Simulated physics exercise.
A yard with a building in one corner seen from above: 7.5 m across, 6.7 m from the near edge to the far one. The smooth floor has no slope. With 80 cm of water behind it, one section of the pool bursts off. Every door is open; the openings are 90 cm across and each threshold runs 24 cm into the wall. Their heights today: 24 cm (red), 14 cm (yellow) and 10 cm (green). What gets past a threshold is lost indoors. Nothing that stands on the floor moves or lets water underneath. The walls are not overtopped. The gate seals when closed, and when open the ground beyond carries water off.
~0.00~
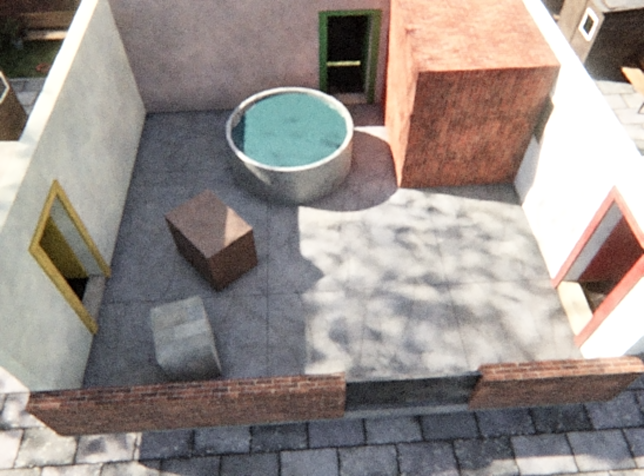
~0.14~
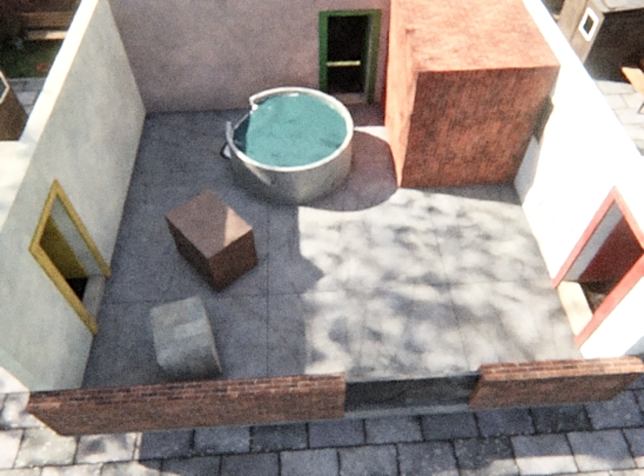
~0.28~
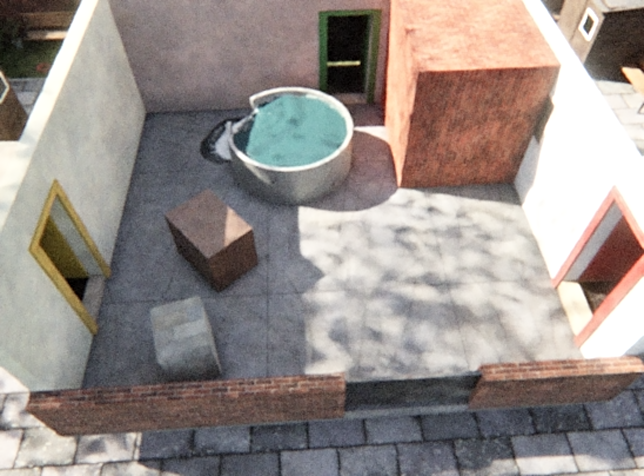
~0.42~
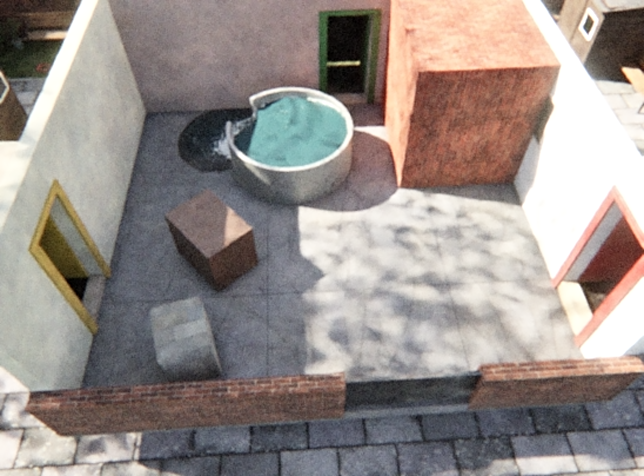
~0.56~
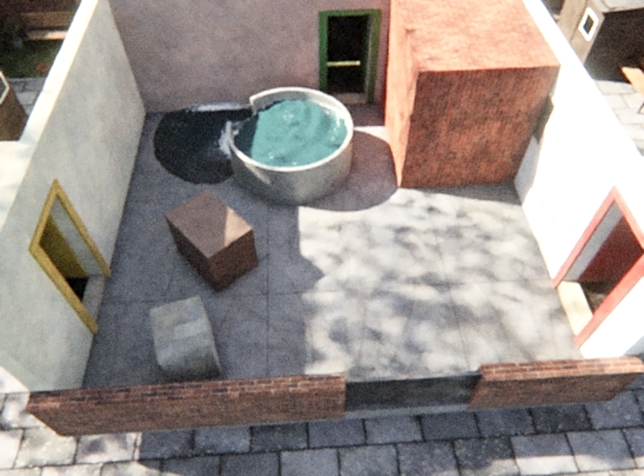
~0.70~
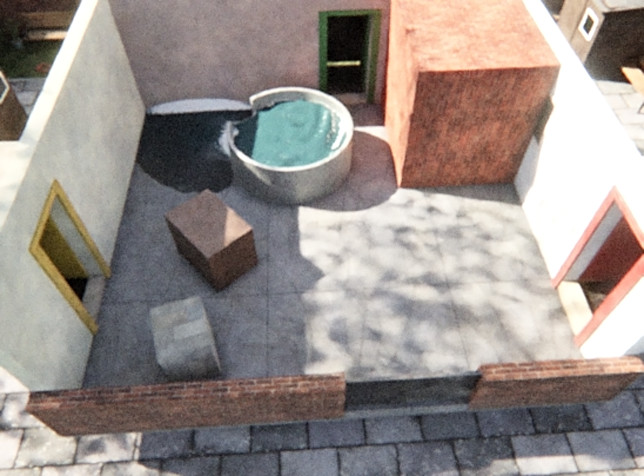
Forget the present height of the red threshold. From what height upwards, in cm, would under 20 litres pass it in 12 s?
It would have to be roughly 9 cm high.
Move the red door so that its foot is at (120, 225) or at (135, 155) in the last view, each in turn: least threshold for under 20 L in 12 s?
About 7.0 and 29 cm.
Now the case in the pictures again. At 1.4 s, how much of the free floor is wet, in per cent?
Near 15 per cent is wet.
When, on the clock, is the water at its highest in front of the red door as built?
Around 10.5 s.
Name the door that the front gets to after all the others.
Last comes the red one.
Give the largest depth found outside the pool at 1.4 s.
Roughly 60 cm.
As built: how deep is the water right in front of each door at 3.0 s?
Depths in cm: Red 0, yellow 7, green 4.
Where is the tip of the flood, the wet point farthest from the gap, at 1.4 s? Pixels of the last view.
Near (122, 218).
After 1.4 s water covers 15 % of the floor, deepest (60 cm) near (147, 113); it has not reached the red door.
After 3.0 s water covers 35 % of the floor, deepest (34 cm) near (202, 126); it has not reached the red door.
After 12.0 s water covers 100 % of the floor, deepest (15 cm) near (509, 185); 12 cm at the red door, 0 litres in over its 24 cm threshold.
At the red door as built, the water arrived by 7.8 s and peaked near 14 cm at 10.4 s.
With a threshold of 7 cm, 45 litres would have come in within the 12 s; with 10 cm, 11 litres. So under 20 litres takes about 9 cm.
